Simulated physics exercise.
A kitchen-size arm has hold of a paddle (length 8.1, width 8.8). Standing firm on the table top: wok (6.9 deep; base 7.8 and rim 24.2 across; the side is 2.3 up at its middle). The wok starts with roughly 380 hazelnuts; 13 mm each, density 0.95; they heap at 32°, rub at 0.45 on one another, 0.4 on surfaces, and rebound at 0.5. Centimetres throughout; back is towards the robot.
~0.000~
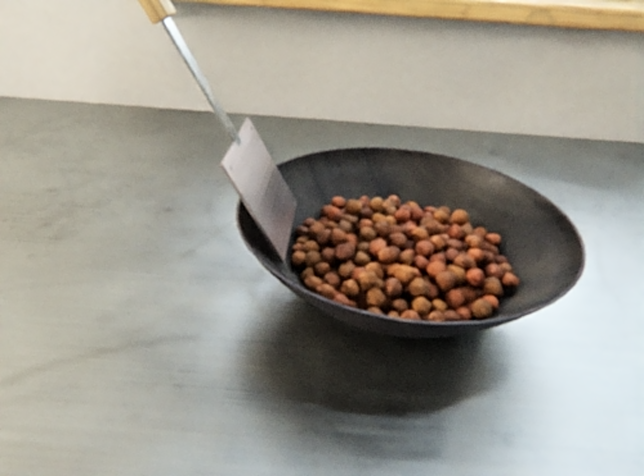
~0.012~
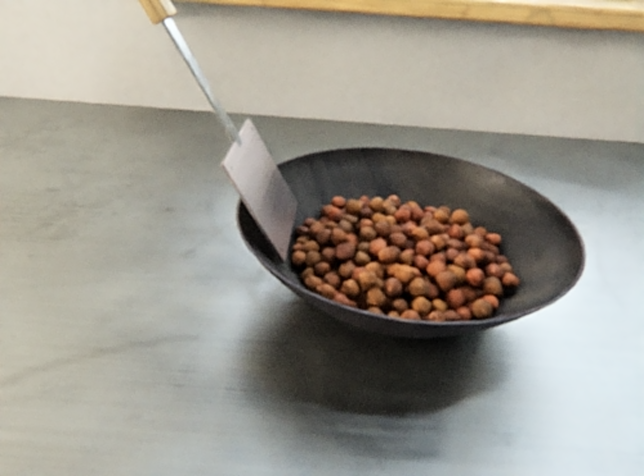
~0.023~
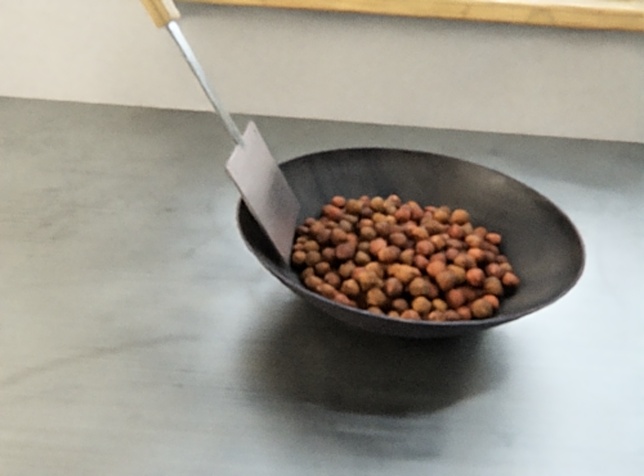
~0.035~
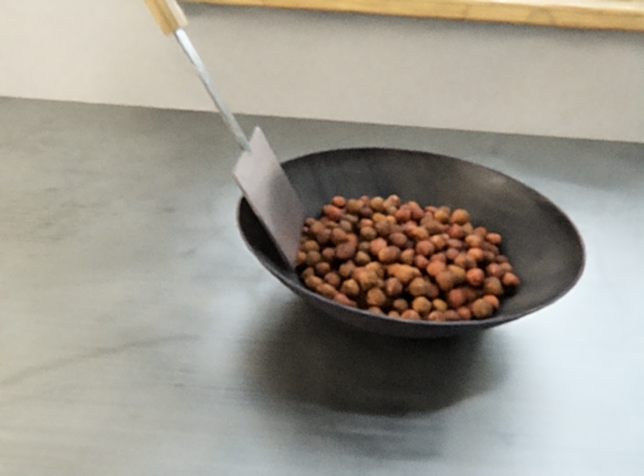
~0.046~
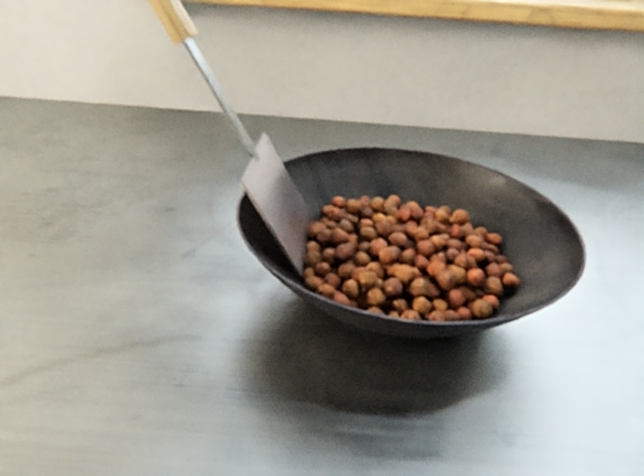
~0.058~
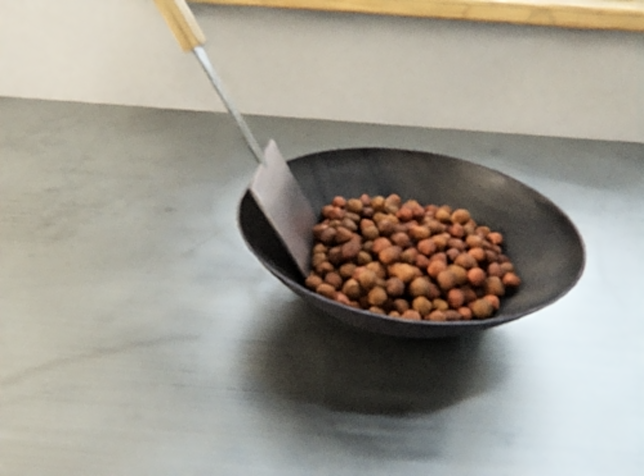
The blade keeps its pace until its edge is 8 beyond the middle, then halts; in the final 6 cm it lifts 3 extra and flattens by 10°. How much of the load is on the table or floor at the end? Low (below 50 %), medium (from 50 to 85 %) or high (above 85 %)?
Answer: Low; below 50 % of the hazelnuts finish on the table or floor.
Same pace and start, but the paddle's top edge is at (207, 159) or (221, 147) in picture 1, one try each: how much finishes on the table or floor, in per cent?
Some 35 and 35 per cent.
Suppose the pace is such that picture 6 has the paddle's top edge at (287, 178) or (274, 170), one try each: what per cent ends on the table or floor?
Some 55 and 50 per cent.
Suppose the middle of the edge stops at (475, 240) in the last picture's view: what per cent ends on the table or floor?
Some 10 per cent.
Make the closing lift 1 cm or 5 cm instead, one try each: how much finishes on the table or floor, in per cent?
About 35 and 35 per cent.
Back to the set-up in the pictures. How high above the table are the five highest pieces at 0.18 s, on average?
About 6 cm.
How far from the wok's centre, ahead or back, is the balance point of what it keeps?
Some 3.5 cm ahead.
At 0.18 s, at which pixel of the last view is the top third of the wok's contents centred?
At about (458, 232).
By 0.18 s, sloping 61°, highest piece 7 above the table; 384 in the wok.
By 0.29 s, sloping 57°, highest piece 10 above the table; 381 in the wok, 3 on the blade or in flight.
By 0.55 s, sloping 51°, highest piece 9 above the table; 252 in the wok, 116 on the table or floor, 16 on the blade or in flight.
By 1.60 s, sloping 51°, highest piece 8 above the table; 252 in the wok, 132 on the table or floor.
Final count, 252 in the wok, 132 on the table or floor. That is 34 % on the table or floor.
